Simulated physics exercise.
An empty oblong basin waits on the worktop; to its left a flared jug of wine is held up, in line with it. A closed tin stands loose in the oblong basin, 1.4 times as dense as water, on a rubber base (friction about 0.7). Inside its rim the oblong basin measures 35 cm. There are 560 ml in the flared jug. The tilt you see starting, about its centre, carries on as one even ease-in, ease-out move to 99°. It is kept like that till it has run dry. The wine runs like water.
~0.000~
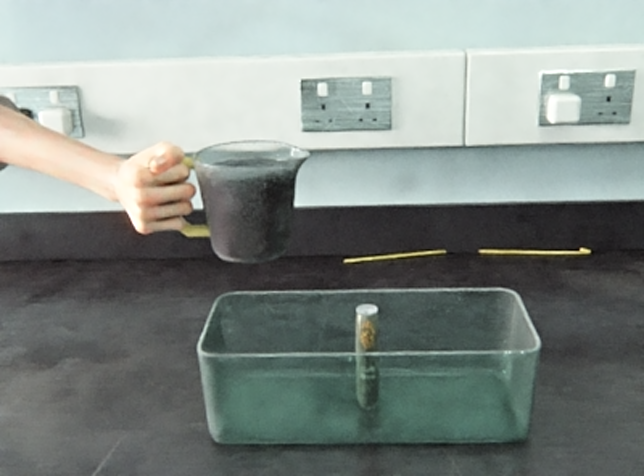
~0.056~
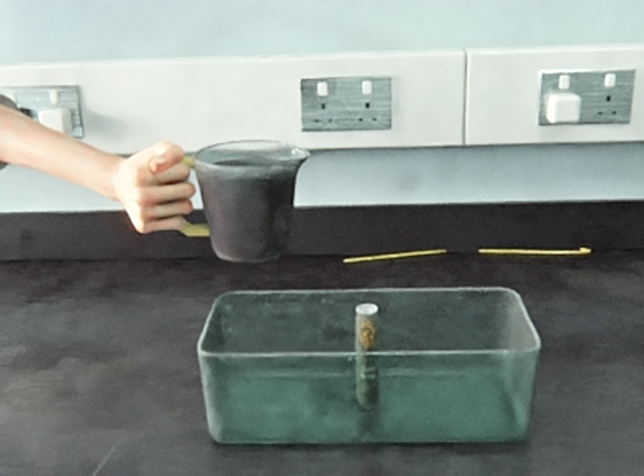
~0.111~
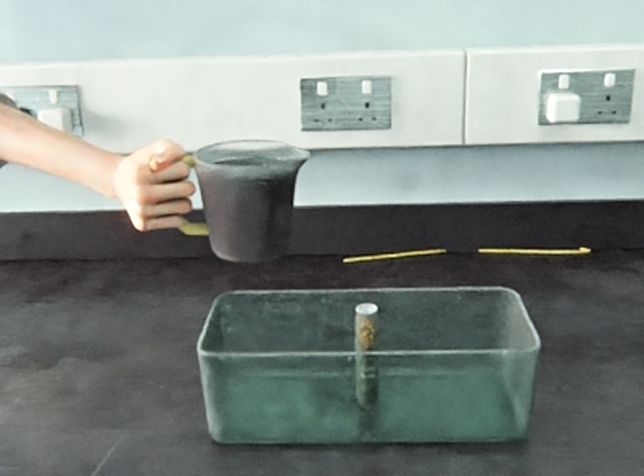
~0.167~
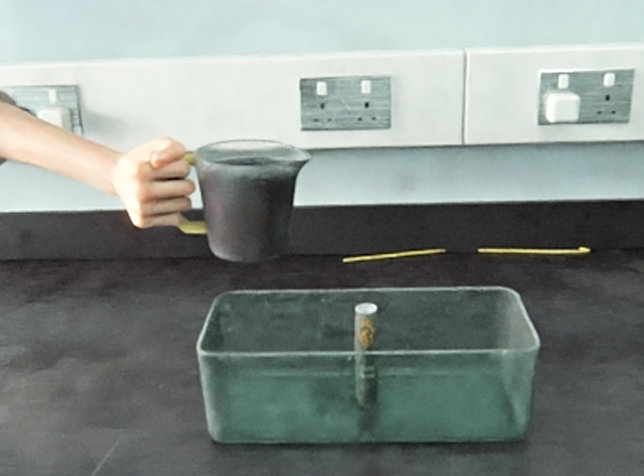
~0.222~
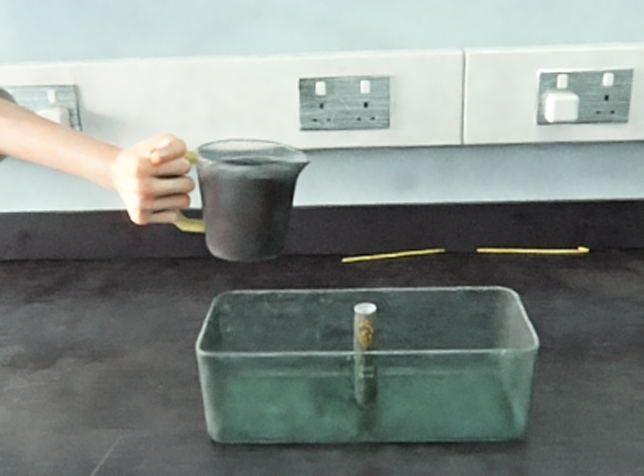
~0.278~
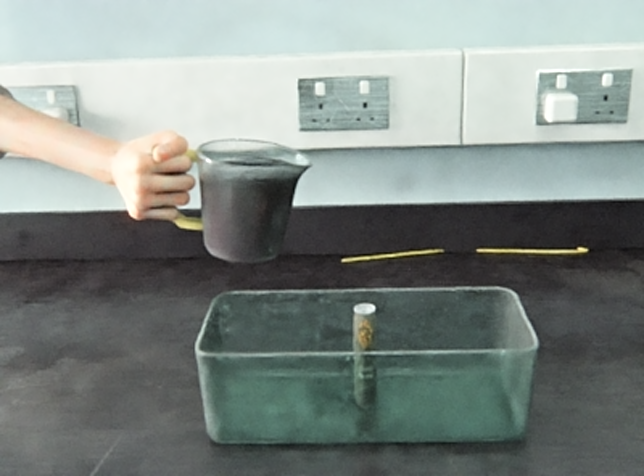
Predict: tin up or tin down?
The tin falls.
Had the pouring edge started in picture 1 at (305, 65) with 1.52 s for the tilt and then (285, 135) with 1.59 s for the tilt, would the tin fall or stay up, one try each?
First it stays up; then it topples.
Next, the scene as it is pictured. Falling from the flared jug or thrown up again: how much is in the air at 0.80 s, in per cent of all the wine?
Near 14 in a hundred.
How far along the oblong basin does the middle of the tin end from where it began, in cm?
Some 7.5 cm.
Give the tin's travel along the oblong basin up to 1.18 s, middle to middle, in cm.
About 0 cm.
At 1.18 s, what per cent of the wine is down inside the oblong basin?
Some 52 per cent.
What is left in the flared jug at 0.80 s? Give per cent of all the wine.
Some 80 per cent.
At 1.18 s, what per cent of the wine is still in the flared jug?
Some 28 per cent.
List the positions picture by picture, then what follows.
In the first frame, it leans 0°; its right rim is at (309, 154); the wine meets the walls at (201, 169) and (295, 166); the oblong basin's rim runs from (209, 323) to (528, 319); the tin's top is at (367, 314).
In the second frame, it leans 0°; its right rim is at (310, 154); the wine meets the walls at (201, 168) and (295, 166).
In the third frame, it leans 1°; its right rim is at (310, 155); the wine meets the walls at (201, 168) and (296, 167).
In the fourth frame, it leans 3°; its right rim is at (311, 156); the wine meets the walls at (202, 167) and (297, 166).
In the fifth frame, it leans 5°; its right rim is at (312, 159); the wine meets the walls at (202, 168) and (298, 166).
In the sixth frame, it leans 8°; its right rim is at (313, 162); the wine meets the walls at (204, 168) and (300, 168).
After 0.80 s the tilt is 54° and 81 per cent is still to pour; the tin stands where it began.
After 1.18 s the tilt is 88° and 28 per cent is still to pour; the tin stands where it began.
After 1.58 s the tilt is 99° and 1 per cent is still to pour; the tin leans 31°.
After 2.02 s the tilt is 99° and 0 per cent is still to pour; the tin lies on its side.
In the end the tin lies on its side.
